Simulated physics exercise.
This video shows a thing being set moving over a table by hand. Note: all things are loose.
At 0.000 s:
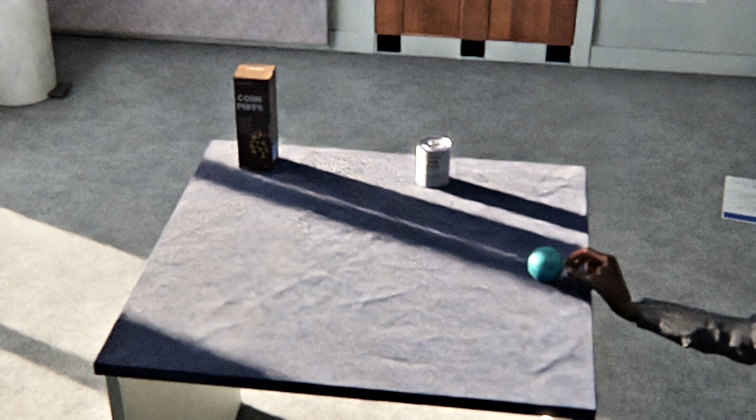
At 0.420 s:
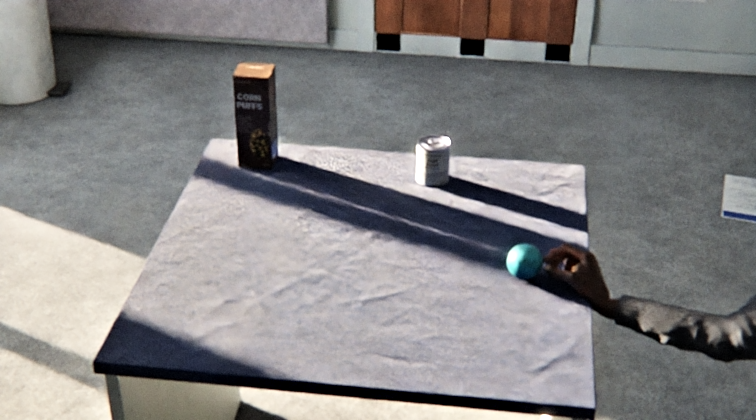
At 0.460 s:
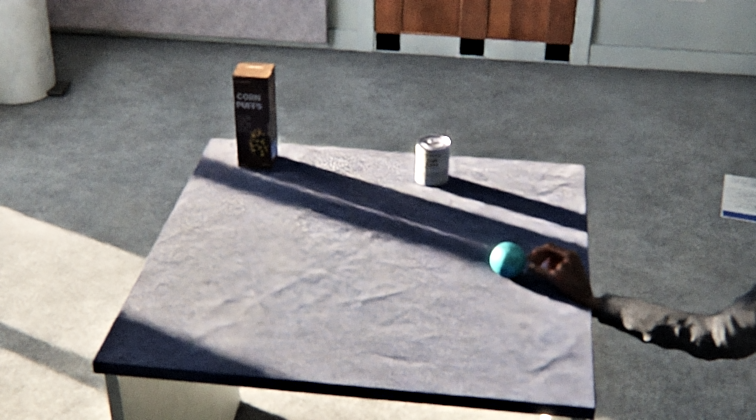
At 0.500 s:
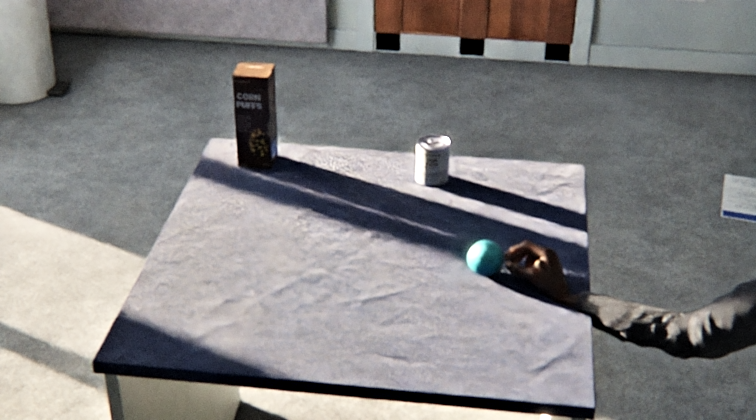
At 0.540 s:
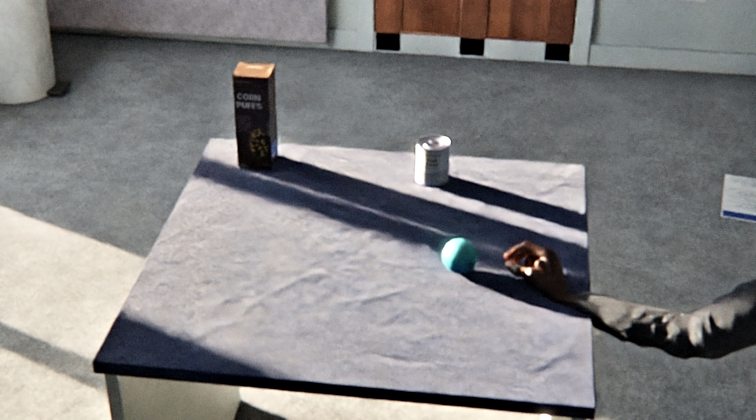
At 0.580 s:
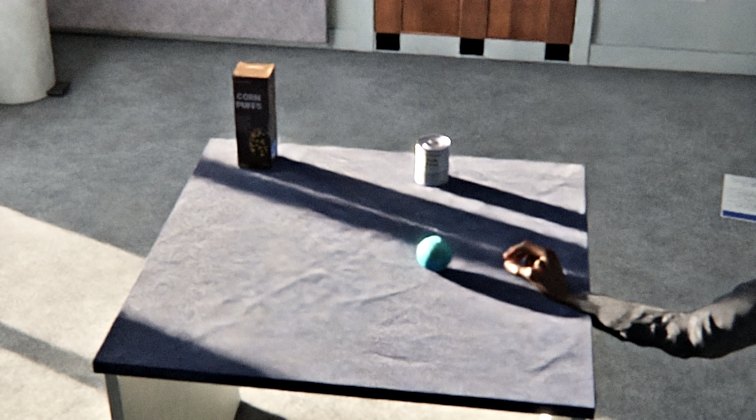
At first, a hand at the right side of a cloth-covered table is at a turquoise ball, with a dark box and a small white can standing farther back. The hand pushes the ball leftward, then stays back as the ball rolls on left, away from the fingers.
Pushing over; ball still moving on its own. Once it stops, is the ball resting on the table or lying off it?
Off the table.
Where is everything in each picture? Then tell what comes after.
The first frame shows under the hand; turquoise ball (546, 265).
The second frame shows under the hand; turquoise ball (525, 262).
The third frame shows under the hand; turquoise ball (508, 260).
The fourth frame shows turquoise ball (486, 258).
The fifth frame shows turquoise ball (460, 256) moved about its own width.
The sixth frame shows turquoise ball (435, 254) moved about its own width.
By 0.88 s, turquoise ball moved well along near (256, 240).
By 1.28 s, turquoise ball now off the table.
When it is over (1.6 s), off the table, turquoise ball.
